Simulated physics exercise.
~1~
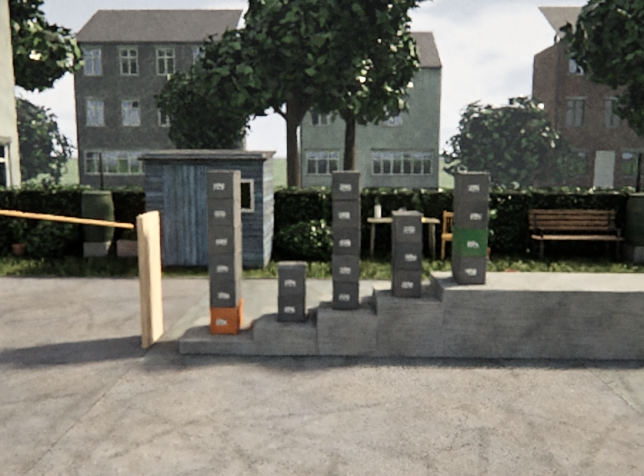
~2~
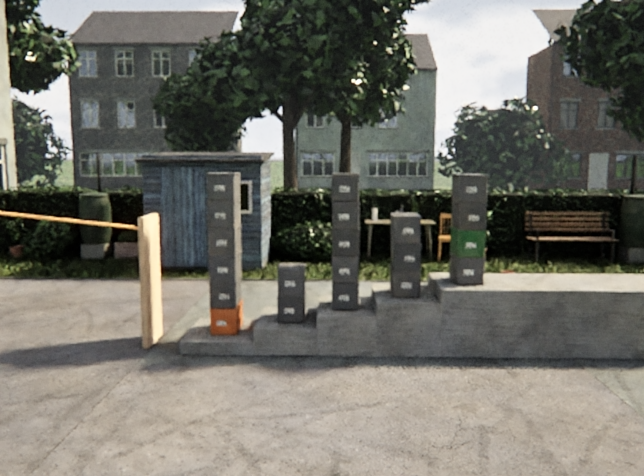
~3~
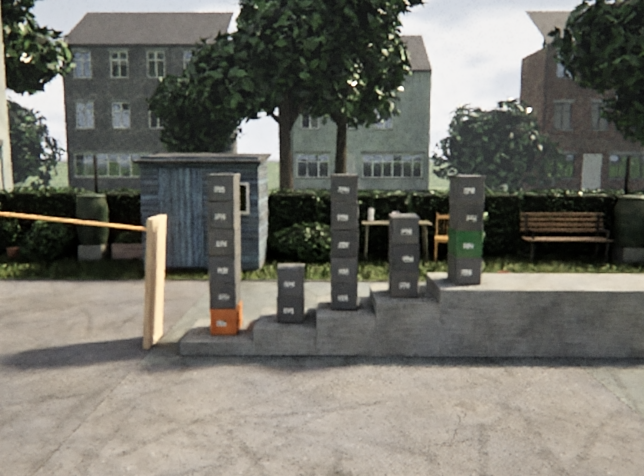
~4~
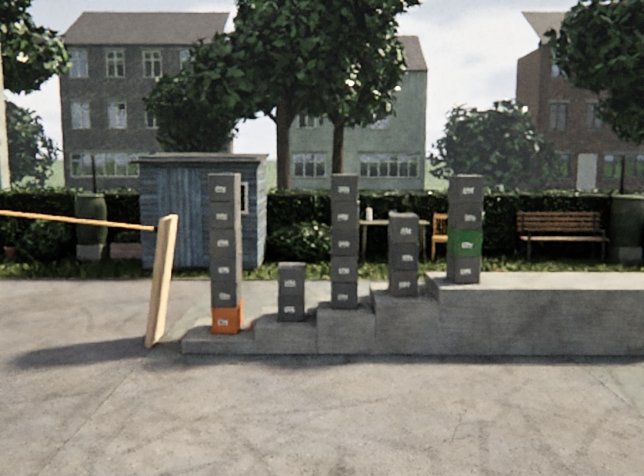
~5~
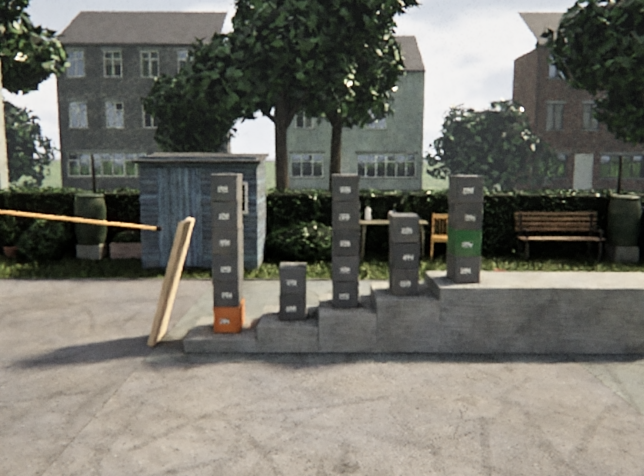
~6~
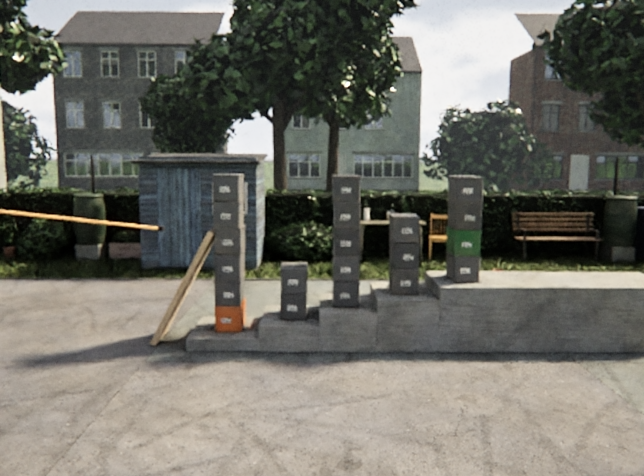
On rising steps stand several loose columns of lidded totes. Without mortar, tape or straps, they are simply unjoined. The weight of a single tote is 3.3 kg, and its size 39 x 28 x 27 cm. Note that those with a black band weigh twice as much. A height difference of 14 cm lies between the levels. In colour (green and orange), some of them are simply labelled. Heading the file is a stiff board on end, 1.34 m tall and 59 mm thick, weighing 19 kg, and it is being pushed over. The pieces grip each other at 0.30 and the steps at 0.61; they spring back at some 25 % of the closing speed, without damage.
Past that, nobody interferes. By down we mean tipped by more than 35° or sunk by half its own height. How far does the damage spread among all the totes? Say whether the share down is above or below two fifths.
It is below two fifths.
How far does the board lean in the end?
I'd say it's close to 60° from upright.
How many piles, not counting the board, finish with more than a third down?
1.
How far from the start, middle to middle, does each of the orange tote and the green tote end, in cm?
The orange one ends around 10 cm from its start and the green one around 0 cm.
Then, 0.25 s past the last view, board 38° from upright; none of the 20 totes down, 6 disturbed; orange tote 6° from how it stood.
Then, 0.49 s past the last view, board 49° from upright; 2 of the 20 totes down; orange tote 25° from how it stood.
Then, 0.69 s past the last view, board 57° from upright; 2 of the 20 totes down; orange tote 33° from how it stood.
Then, 1.09 s past the last view, board 59° from upright; 5 of the 20 totes down; orange tote 45° from how it stood.
In the end, board 59° from upright; 5 of the 20 totes down; orange tote 46° from how it stood; green tote unmoved. That is 25 per cent. From the last view, middles, orange tote near (243, 310), green tote near (463, 241).
